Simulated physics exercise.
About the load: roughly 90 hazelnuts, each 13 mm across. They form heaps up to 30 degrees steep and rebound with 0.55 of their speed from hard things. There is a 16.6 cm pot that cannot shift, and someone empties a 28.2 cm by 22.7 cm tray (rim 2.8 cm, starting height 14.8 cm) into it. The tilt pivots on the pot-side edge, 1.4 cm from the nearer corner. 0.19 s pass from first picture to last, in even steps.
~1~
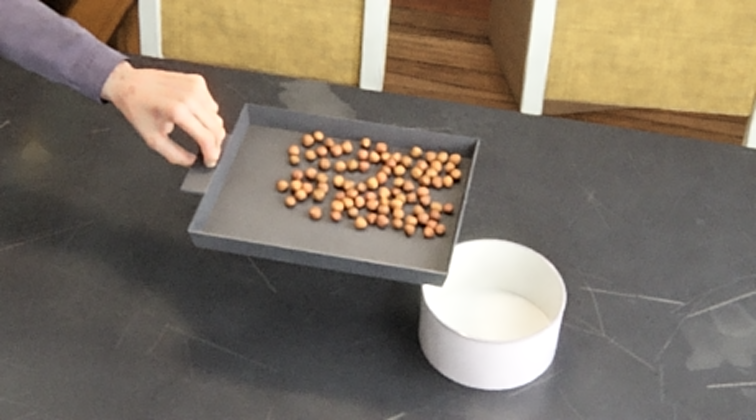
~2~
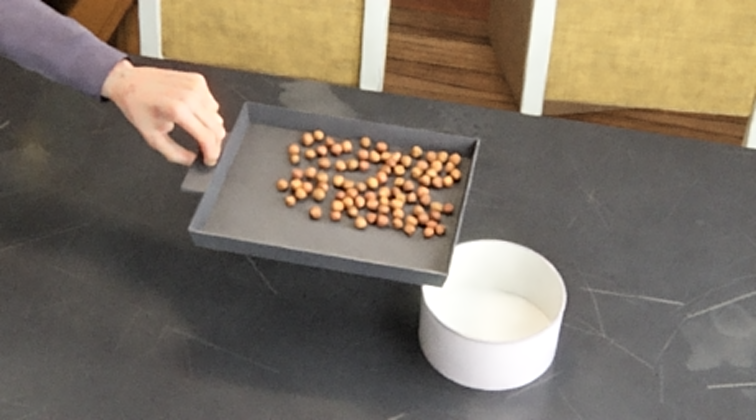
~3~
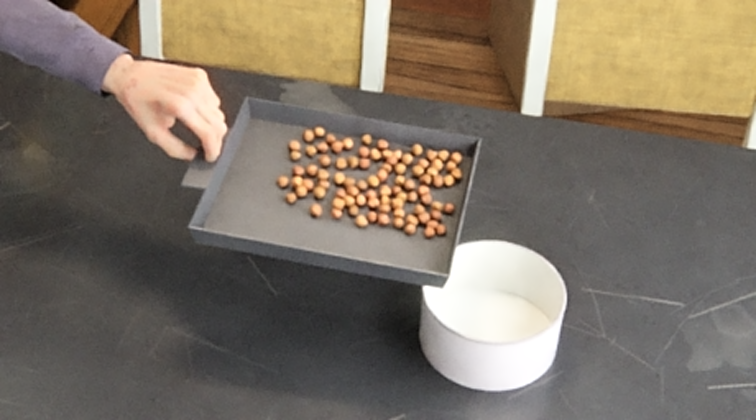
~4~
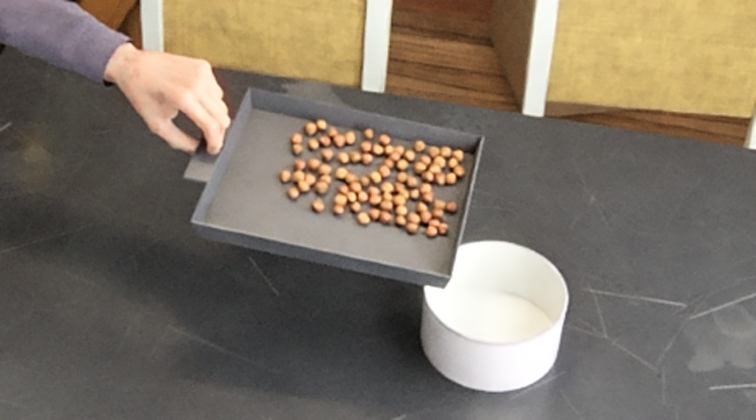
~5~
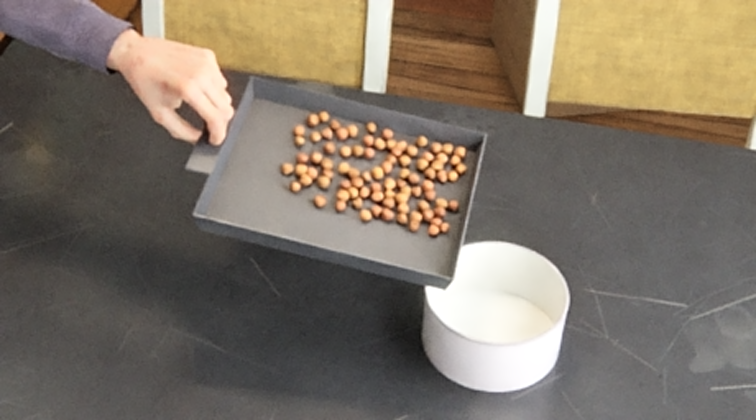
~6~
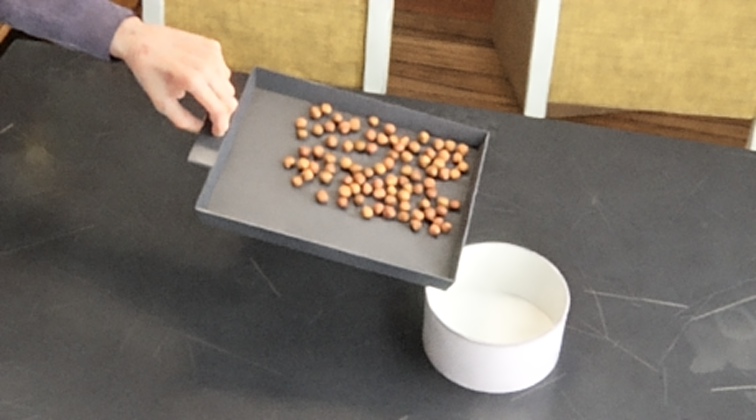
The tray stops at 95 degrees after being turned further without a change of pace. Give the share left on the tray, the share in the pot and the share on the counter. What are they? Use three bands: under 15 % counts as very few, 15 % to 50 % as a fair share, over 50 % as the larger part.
Tray: Very few; pot: A fair share; counter: The larger part.
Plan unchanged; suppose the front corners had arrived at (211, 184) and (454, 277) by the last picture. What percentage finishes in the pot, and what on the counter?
Pot 65, counter 35.
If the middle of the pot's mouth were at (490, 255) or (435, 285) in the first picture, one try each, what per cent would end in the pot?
First try about 0 per cent, second try about 0 per cent.
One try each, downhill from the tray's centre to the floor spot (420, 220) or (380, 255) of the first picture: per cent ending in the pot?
That would be close to 70 per cent and then close to 0 per cent.
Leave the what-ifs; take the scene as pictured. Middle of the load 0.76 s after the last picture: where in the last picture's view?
The load's centre is near (469, 229) at that time.
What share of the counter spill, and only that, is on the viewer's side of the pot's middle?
About 100 per cent.
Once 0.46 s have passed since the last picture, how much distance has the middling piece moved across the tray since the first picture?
Roughly 10 cm.
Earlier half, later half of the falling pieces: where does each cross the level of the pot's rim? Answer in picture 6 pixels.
The first half passes near (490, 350) and the second half near (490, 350).
Then, 0.46 s after the last picture, tilt 51 degrees; the tray holds 100 %, the pot 0 %.
Then, 0.76 s after the last picture, tilt 78 degrees; the tray holds 95 %, the pot 0 %.
Then, 1.17 s after the last picture, tilt 95 degrees; the tray holds 10 %, the pot 25 %.
In the end, tray 0 %, pot 30 %, counter 70 %.
